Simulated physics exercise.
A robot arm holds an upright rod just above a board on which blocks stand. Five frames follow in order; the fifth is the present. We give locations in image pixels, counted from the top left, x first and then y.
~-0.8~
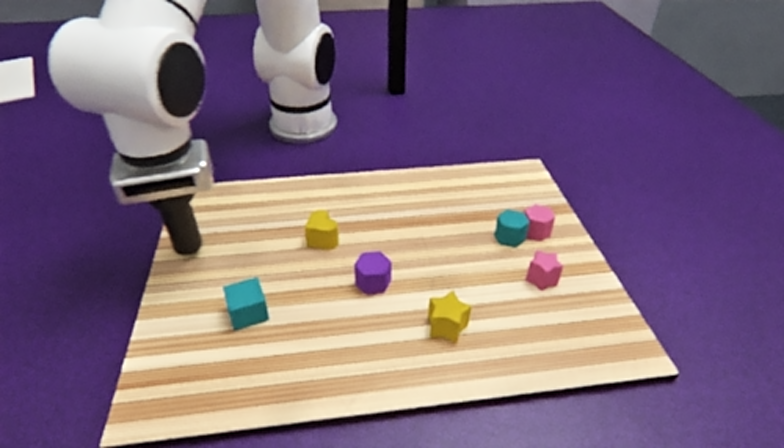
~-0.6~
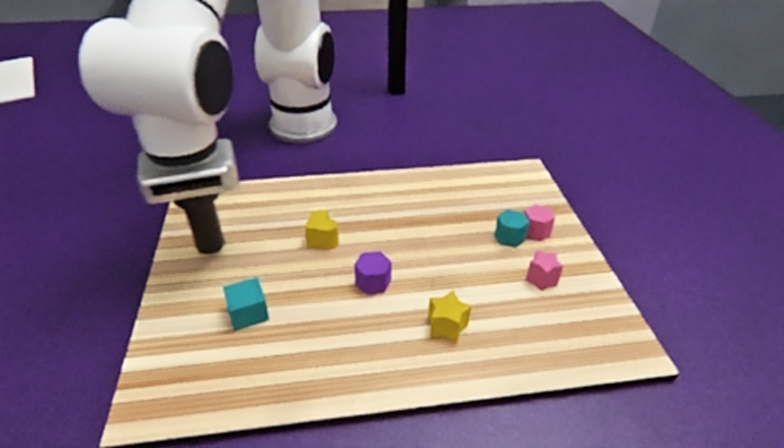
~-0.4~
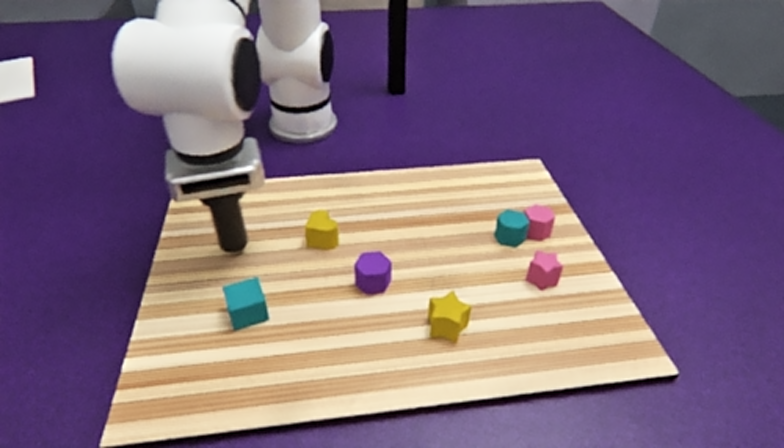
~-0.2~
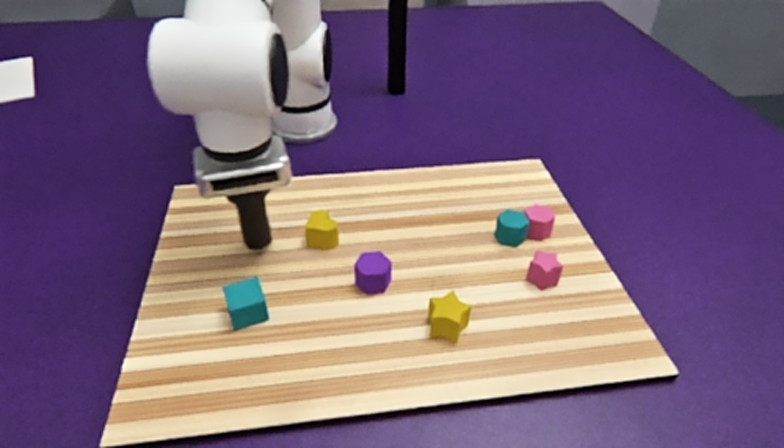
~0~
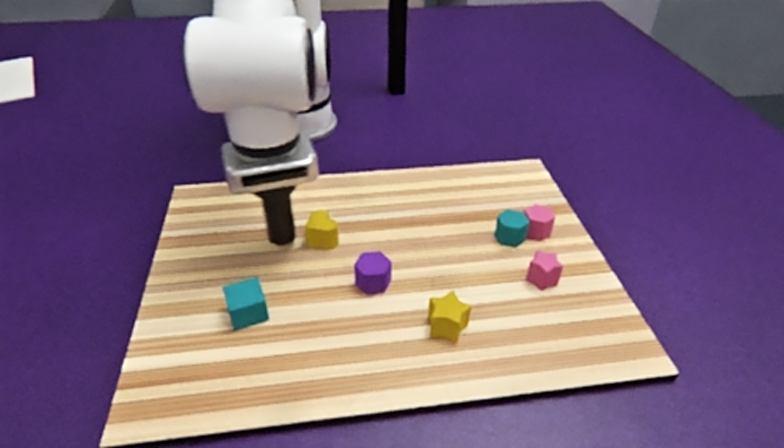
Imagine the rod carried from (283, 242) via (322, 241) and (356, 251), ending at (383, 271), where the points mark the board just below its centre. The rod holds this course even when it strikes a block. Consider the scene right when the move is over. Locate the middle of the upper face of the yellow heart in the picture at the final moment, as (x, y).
It will likely be found at (374, 217).
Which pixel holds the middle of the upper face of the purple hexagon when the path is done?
It should be at about (377, 274).
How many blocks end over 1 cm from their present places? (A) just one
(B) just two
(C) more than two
Choice B: Just two.
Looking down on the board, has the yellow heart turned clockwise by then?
No
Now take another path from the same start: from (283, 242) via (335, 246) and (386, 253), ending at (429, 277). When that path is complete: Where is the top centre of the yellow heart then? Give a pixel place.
It comes to (368, 211).
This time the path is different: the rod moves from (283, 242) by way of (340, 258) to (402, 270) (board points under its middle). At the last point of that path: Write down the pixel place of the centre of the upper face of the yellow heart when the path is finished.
Near (341, 218).
The first path, step by step. One third of the way, rod at (322, 236); yellow heart at (348, 218), turned 20° anticlockwise.
Two thirds of the way, rod at (356, 246); yellow heart at (373, 217), turned 55° anticlockwise.
At the end, rod at (383, 266); yellow heart at (374, 217), turned 60° anticlockwise; purple hexagon at (377, 274), turned 25° clockwise.
